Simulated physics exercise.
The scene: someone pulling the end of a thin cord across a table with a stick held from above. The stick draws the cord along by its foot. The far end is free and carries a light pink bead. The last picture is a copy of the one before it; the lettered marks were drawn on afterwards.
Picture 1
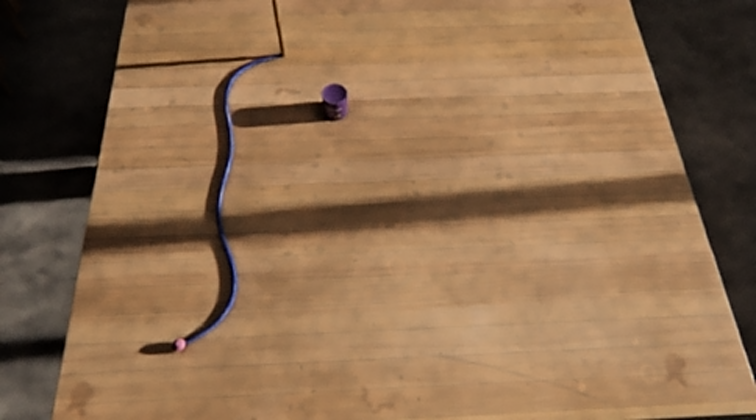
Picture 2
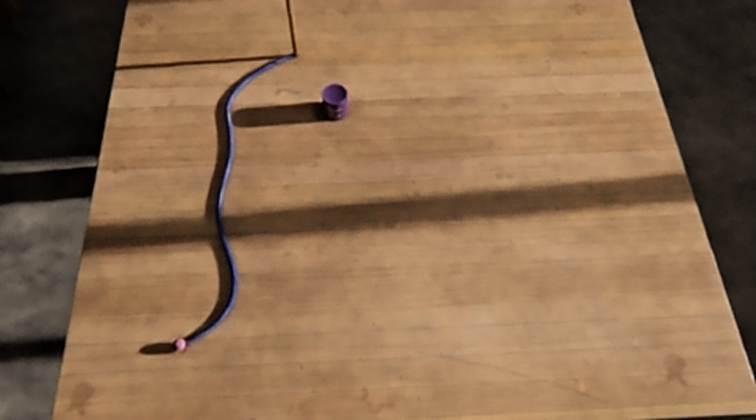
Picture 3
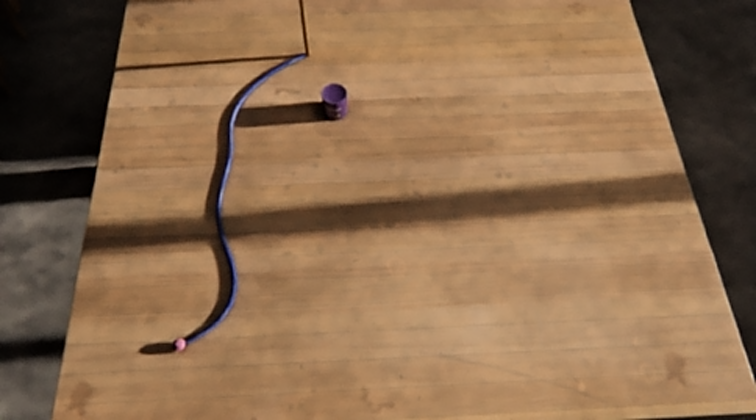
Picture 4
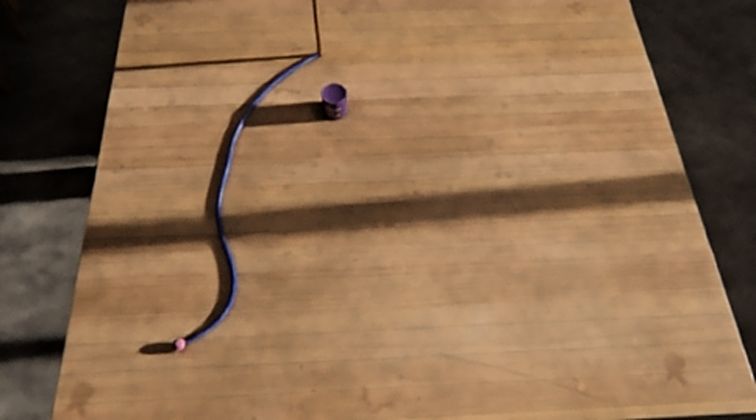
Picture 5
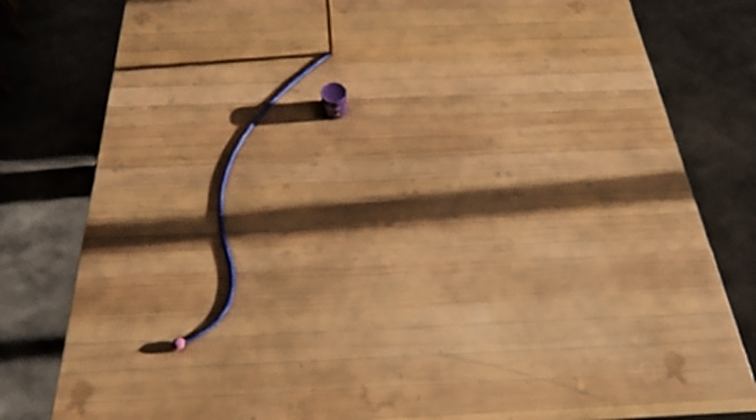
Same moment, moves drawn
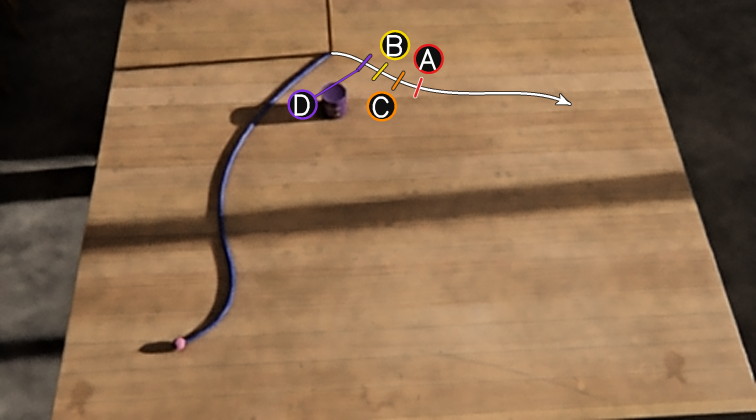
Blue cord being drawn rightward at its upper end by a thin stick, its pink-beaded end barely moving, near a purple jar.
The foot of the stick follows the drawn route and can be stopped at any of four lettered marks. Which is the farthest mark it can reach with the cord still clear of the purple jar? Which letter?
At B, and not beyond.
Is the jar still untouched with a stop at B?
For that mark, yes.
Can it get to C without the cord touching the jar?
For that mark, no.
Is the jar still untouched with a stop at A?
No.
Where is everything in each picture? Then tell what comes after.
In the first frame, free end (179, 345); purple jar (335, 102).
In the second frame, free end (179, 345); purple jar (335, 103).
In the third frame, free end (179, 345); purple jar (335, 102).
In the fourth frame, free end (178, 345); purple jar (335, 102).
In the fifth frame, free end (178, 344); purple jar (334, 101).
On the marked copy, A at (418, 87); B at (380, 72); C at (398, 81); D at (364, 63); the route from (332, 53) via (449, 92) to (570, 104).
Taking B. A third of the way, foot of the stick (351, 57), middle of the cord (235, 175), free end (179, 343).
Two thirds of the way, foot of the stick (367, 65), middle of the cord (240, 173), free end (180, 343).
When it is over, foot of the stick (380, 72), middle of the cord (244, 172), free end (181, 343); nothing has been touched.
As for the rest, A brings the cord against the jar; C brings the cord against the jar; D is safe but short.
